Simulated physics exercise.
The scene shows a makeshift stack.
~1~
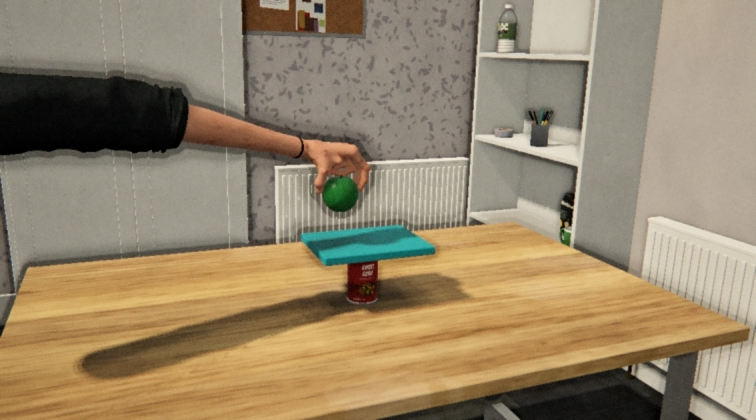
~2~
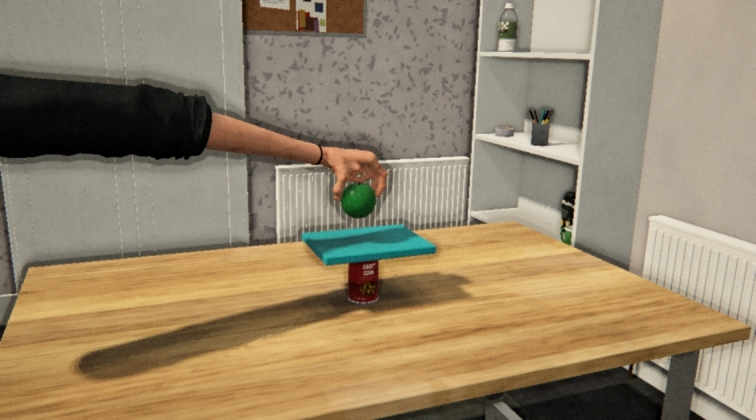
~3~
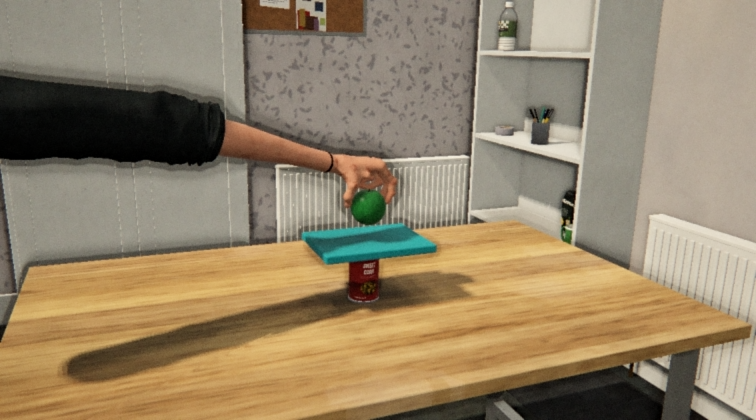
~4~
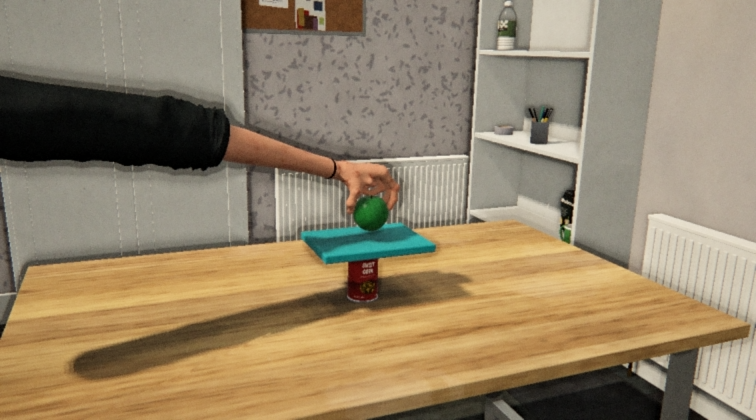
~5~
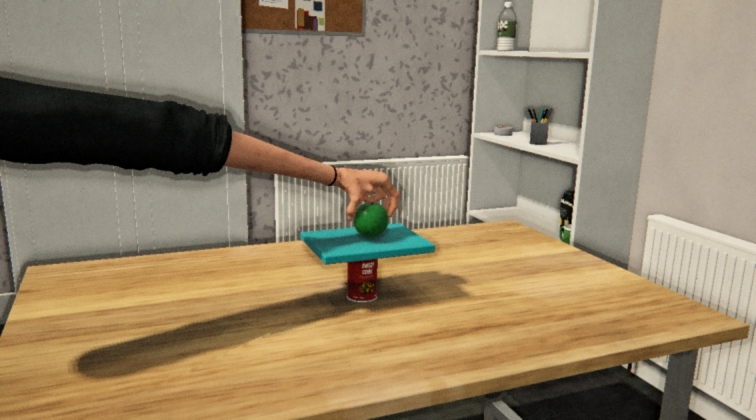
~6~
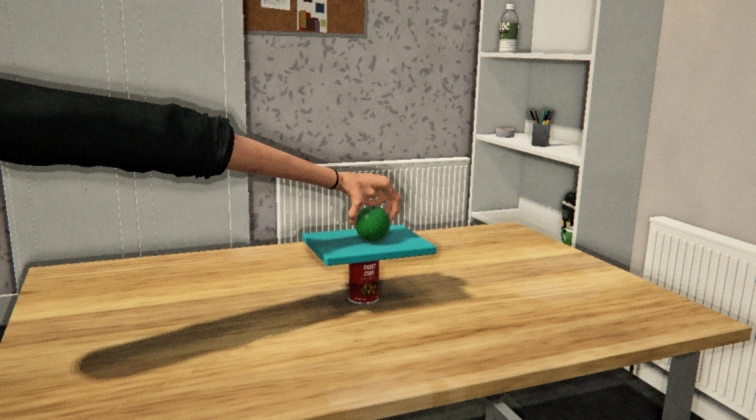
A hand holding a green apple moves a short way right and down above a turquoise board balanced on a red tin on a wooden table. It lowers the apple onto the top of the board, and the fingers stay around it while the board and tin remain still.
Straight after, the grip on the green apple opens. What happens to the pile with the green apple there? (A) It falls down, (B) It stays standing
The answer is B.
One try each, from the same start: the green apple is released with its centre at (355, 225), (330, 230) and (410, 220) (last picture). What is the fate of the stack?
The stack remains standing in the first case, tumbles down in the second, and tumbles down in the third.
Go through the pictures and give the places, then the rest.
The first picture shows still above its spot; green apple (340, 194); red tin (363, 274).
The second picture shows still above its spot; green apple (358, 200); red tin (363, 273).
The third picture shows still above its spot; green apple (368, 207); red tin (364, 272).
The fourth picture shows still above its spot; green apple (371, 213); red tin (363, 272).
The fifth picture shows set down, still held; green apple (371, 220); red tin (362, 272).
The sixth picture shows set down, still held; green apple (373, 224); red tin (364, 274).
Then, 0.40 s later than the last frame, all is still.
Then, 1.00 s later than the last frame, green apple resting near (373, 224).
When it is over, all 3 as before. End places, in pixels of the last picture, green apple near (373, 224). The stack holds.
